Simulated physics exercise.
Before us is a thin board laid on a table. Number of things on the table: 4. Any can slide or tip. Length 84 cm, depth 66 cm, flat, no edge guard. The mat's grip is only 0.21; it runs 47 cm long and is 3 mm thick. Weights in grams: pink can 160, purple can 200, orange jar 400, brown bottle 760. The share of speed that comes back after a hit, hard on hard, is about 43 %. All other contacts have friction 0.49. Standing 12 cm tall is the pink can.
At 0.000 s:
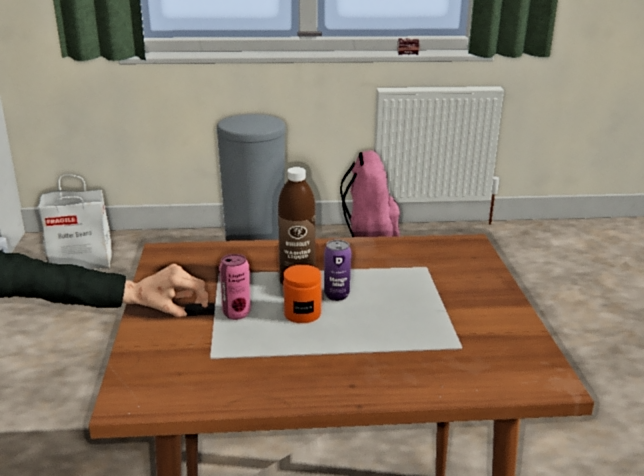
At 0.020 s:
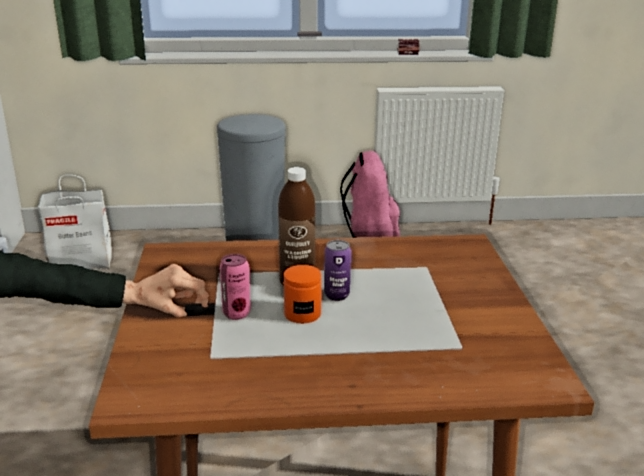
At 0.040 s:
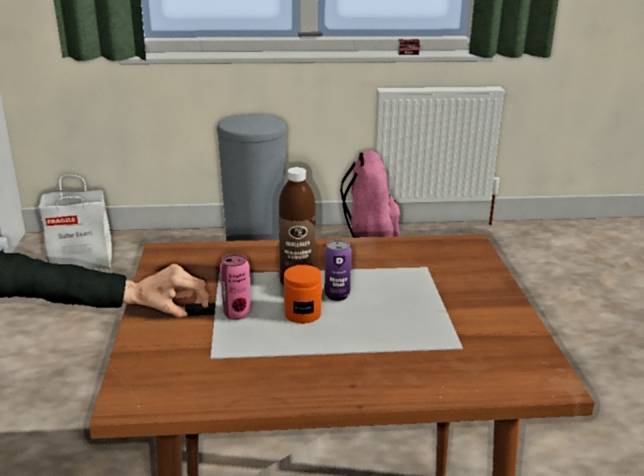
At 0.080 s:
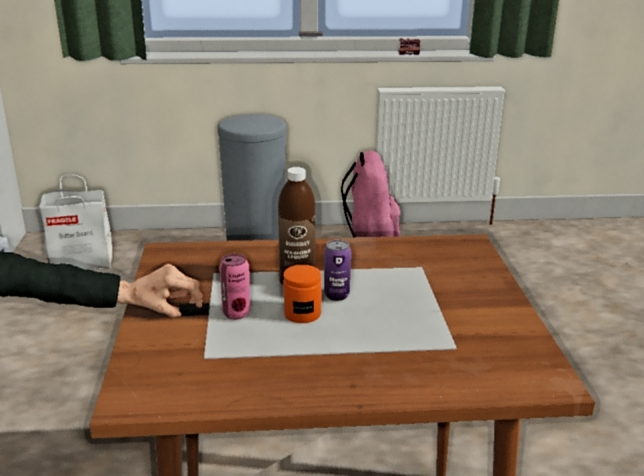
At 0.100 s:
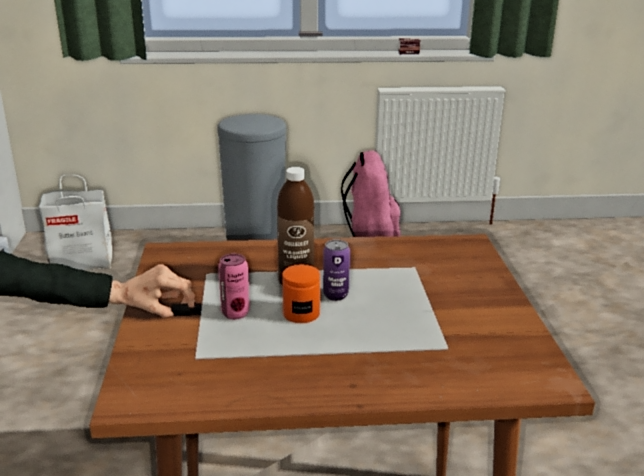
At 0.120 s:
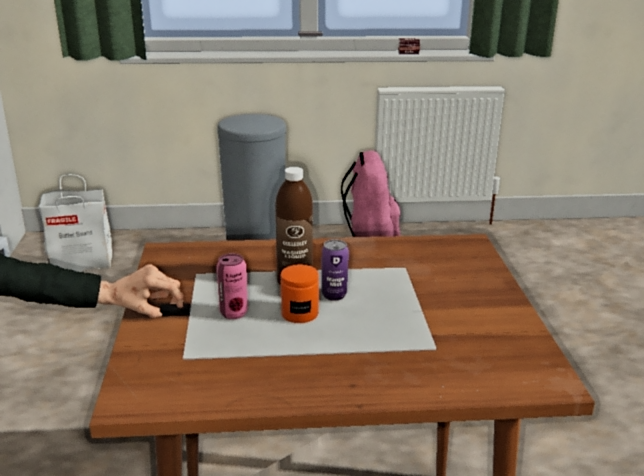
A hand slowly pulls the pale mat left across the table beneath two cans, a jar and a bottle, which barely shift.
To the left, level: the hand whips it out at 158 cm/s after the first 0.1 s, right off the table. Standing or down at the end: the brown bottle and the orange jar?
Brown bottle: Down, orange jar: Standing.
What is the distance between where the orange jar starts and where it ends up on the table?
Roughly 15 cm.
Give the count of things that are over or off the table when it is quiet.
3 of them.
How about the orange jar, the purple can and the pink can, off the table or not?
Afterwards, the orange jar stays on its support, the purple can stays on its support, and the pink can leaves its support.
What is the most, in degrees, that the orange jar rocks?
At most 2 degrees.
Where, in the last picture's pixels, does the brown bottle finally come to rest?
It ends up at about (154, 270).
Around 0.42 s, mat out by 52 cm; brown bottle at 3° to upright near (232, 229); orange jar shifted 14 cm near (235, 297); purple can at 18° to upright.
Around 0.72 s, mat out by 90 cm; pink can now off the table; brown bottle at 44° to upright near (188, 235); orange jar shifted 15 cm near (226, 298).
Around 1.12 s, mat out by 90 cm; brown bottle on its side near (155, 270); orange jar shifted 15 cm near (226, 298); purple can on its side.
Finally (2.7 s), off the table and tipped over, pink can; on their side or leaning hard on the table, purple can and brown bottle; not toppled but over 6 cm from the start, orange jar. Final places as that camera would see them, brown bottle near (155, 270), orange jar near (226, 297).
